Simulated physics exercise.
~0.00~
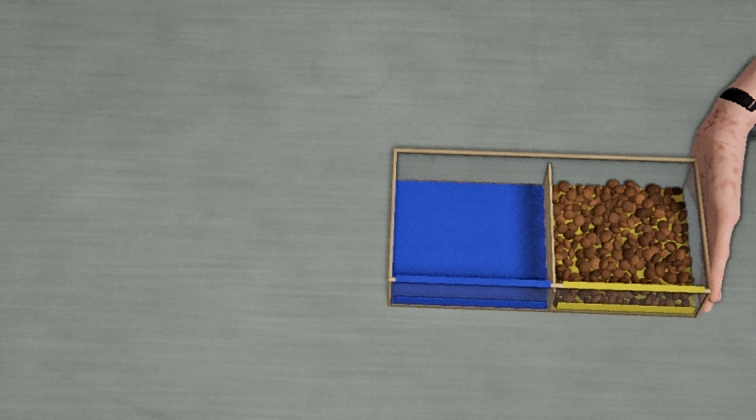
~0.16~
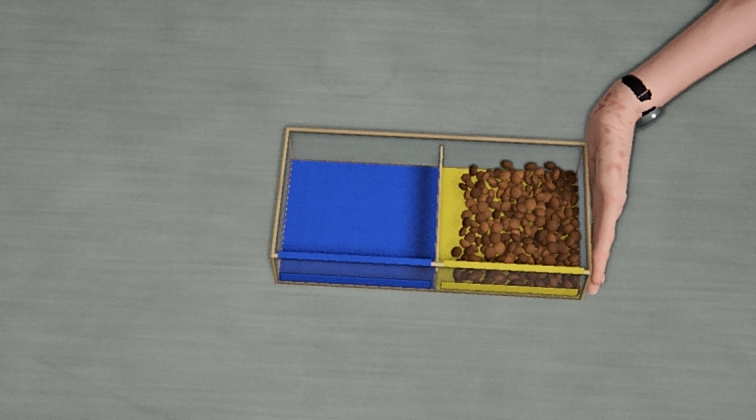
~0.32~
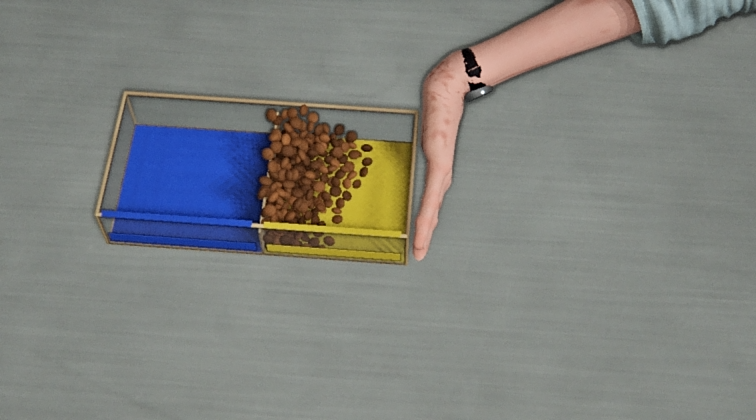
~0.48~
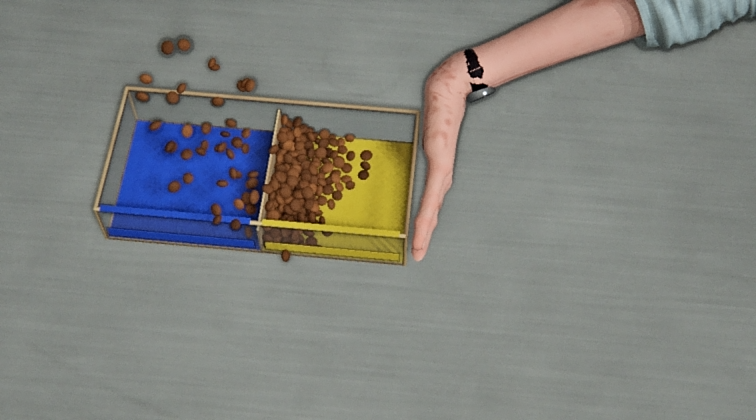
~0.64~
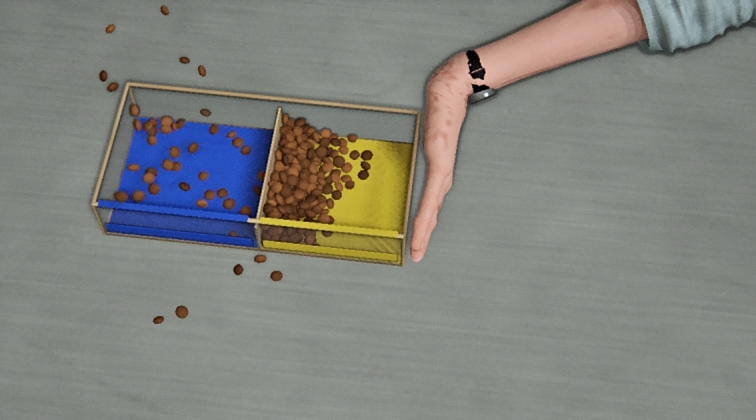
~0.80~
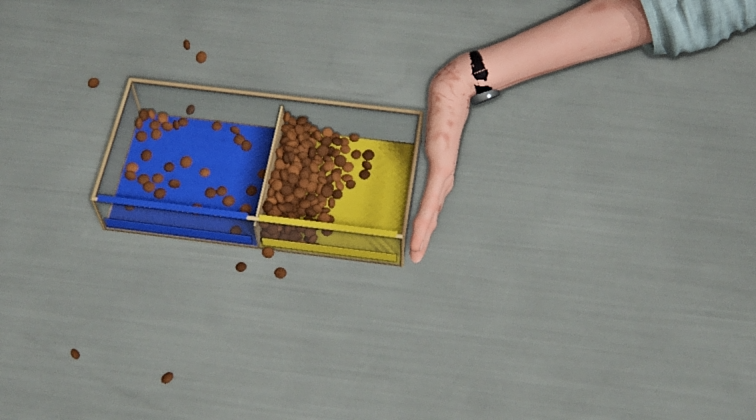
Brown kibble spills from a sliding tray's yellow side into the blue as a hand stops.
